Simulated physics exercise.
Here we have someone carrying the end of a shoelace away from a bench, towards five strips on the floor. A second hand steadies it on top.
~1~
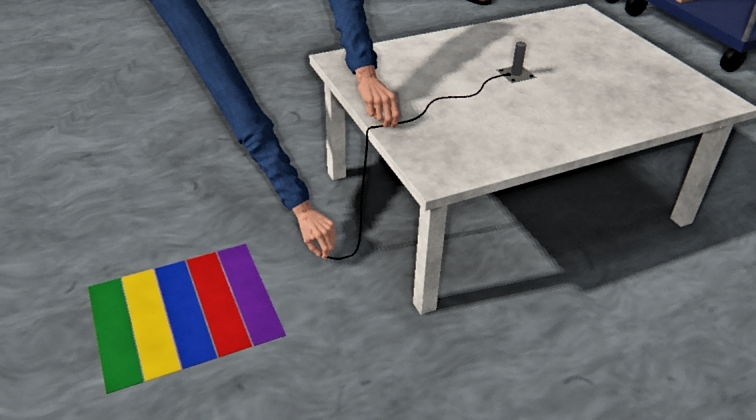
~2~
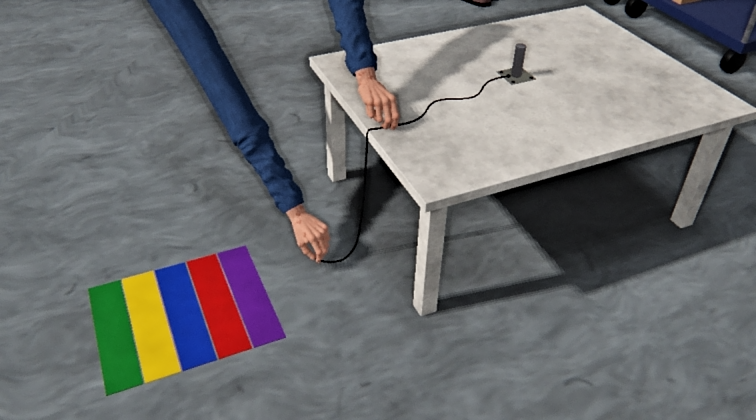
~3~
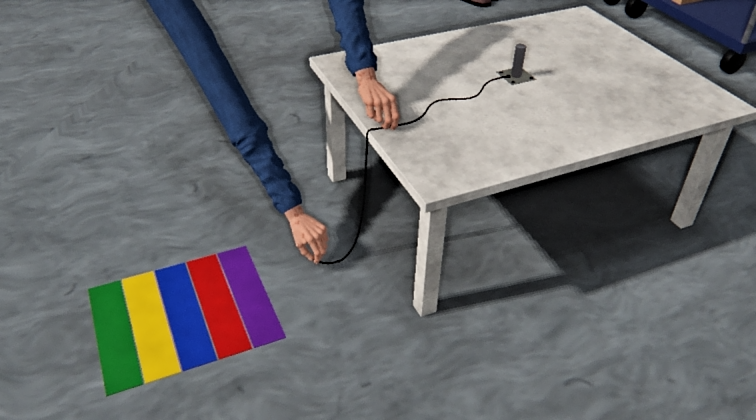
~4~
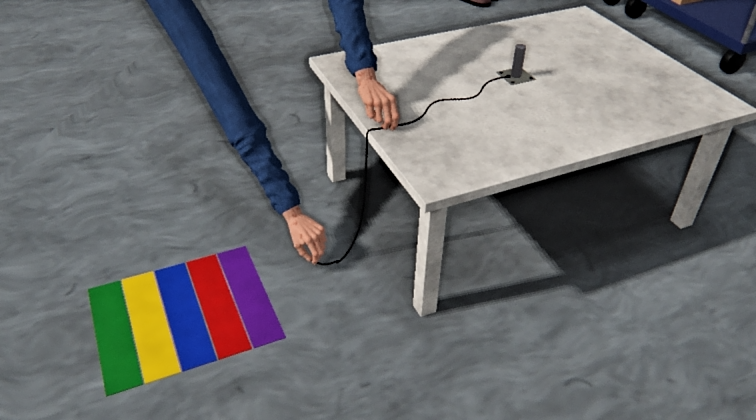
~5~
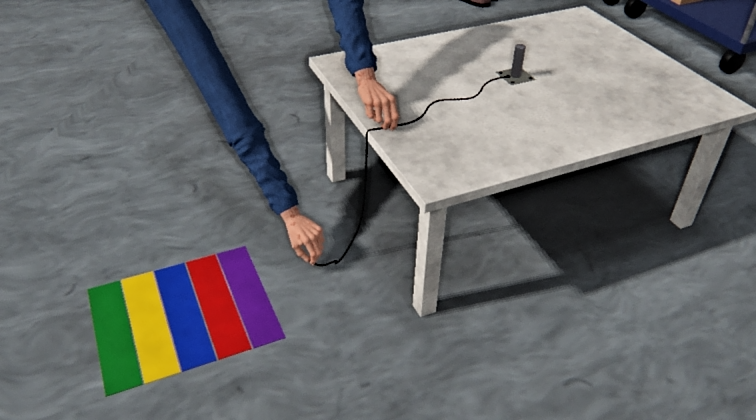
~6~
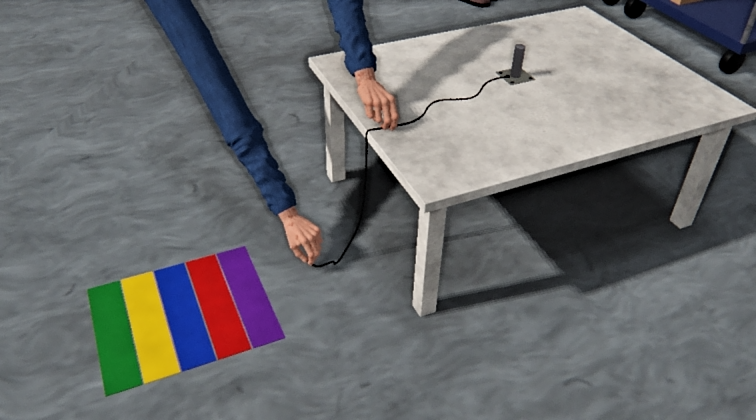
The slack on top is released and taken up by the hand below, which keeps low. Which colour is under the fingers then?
It halts on the red strip.
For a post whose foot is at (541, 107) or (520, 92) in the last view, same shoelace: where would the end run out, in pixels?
Near (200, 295) and (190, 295).
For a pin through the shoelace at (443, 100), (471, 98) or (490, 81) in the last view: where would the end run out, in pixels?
The places are (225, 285), (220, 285) and (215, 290).
Soon after, end near (267, 273); short of the strips.
After that, end near (233, 283); over purple.
At the stop, end near (213, 289); over red. Over red.
